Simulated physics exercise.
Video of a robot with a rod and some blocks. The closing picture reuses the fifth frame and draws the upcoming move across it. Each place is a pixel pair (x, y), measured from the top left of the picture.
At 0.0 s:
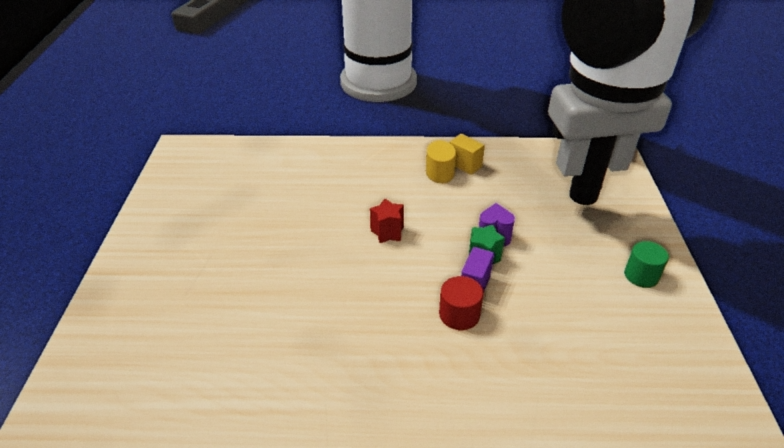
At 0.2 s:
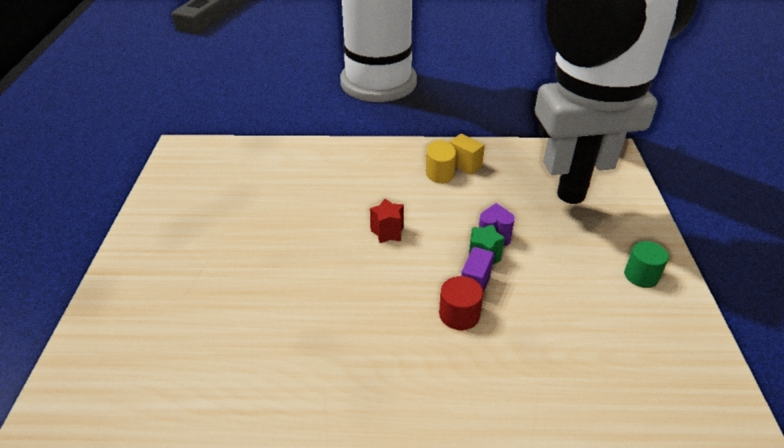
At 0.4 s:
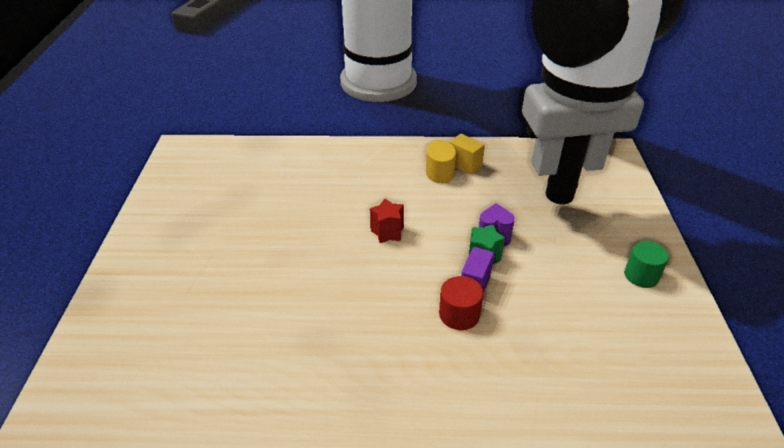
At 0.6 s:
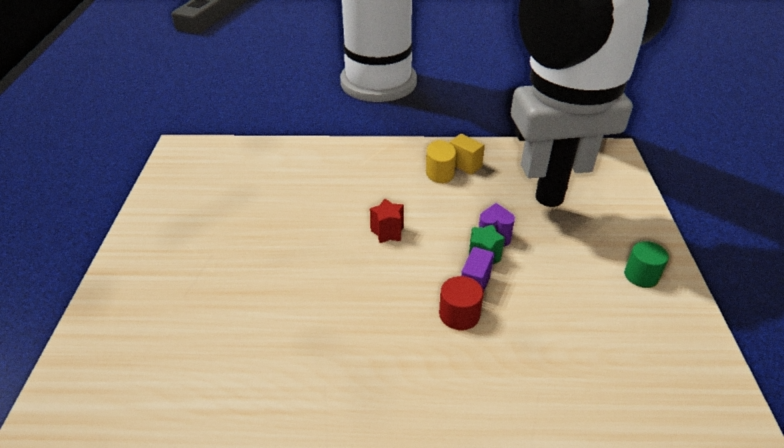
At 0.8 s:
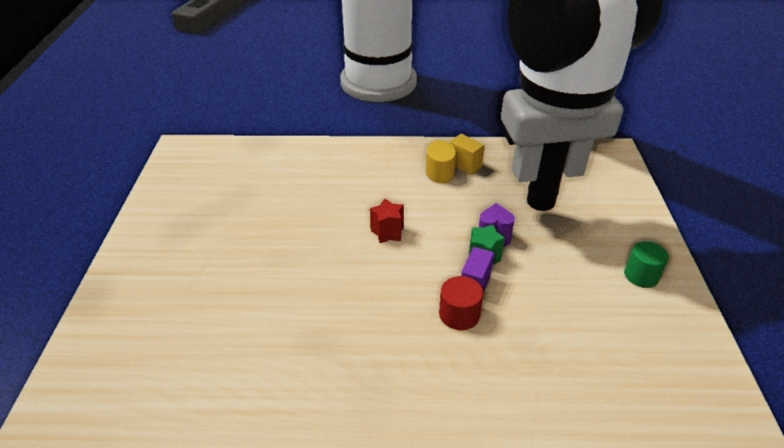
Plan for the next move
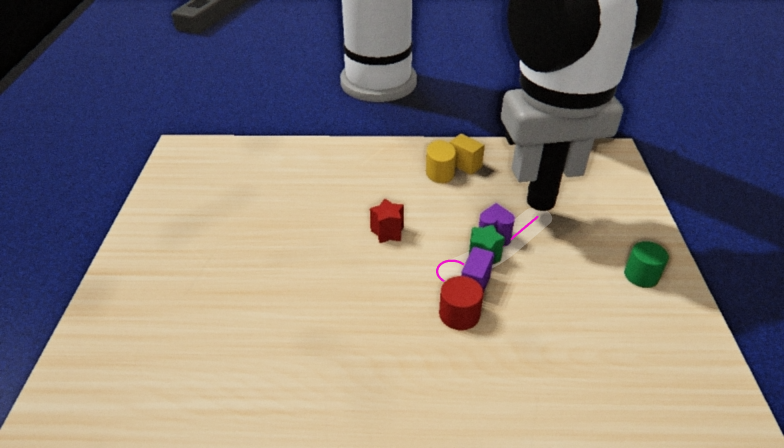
To begin with, a robot arm holds a dark rod over the right side of a wooden board scattered with small red, purple, green and yellow blocks. The arm then moves the rod steadily left by a short distance, nearing the purple block at the top of a slanted row, while every block stays still.
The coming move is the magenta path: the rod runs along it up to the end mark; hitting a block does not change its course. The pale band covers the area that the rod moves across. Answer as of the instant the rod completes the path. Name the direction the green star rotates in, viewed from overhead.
Viewed from above: Anti-clockwise.
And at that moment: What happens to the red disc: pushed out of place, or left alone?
At the end of the path, the red disc has moved off its old spot.
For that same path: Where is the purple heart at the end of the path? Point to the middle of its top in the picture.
Its top middle: (469, 217).
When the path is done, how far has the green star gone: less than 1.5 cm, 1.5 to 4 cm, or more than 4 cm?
It goes a long way, over 4 cm.
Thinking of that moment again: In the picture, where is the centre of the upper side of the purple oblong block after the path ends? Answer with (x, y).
Put as a pixel place, it's (466, 275).
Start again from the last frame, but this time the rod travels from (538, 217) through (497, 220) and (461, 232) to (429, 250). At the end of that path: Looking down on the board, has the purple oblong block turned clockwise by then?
It seems so.
The line goes from (538, 217) through (514, 236) and (488, 256) to (453, 272).
On the path given first. One third of the way, rod (517, 223); purple heart (491, 217), turned 15° clockwise.
Two thirds of the way, rod (490, 242); green star (463, 238), turned 55° anticlockwise; purple heart (470, 217), turned 75° clockwise.
At the end, rod (454, 258); red disc (461, 308); purple oblong block (466, 275), turned 45° anticlockwise; green star (425, 249), turned 50° anticlockwise; purple heart (469, 217), turned 85° clockwise.
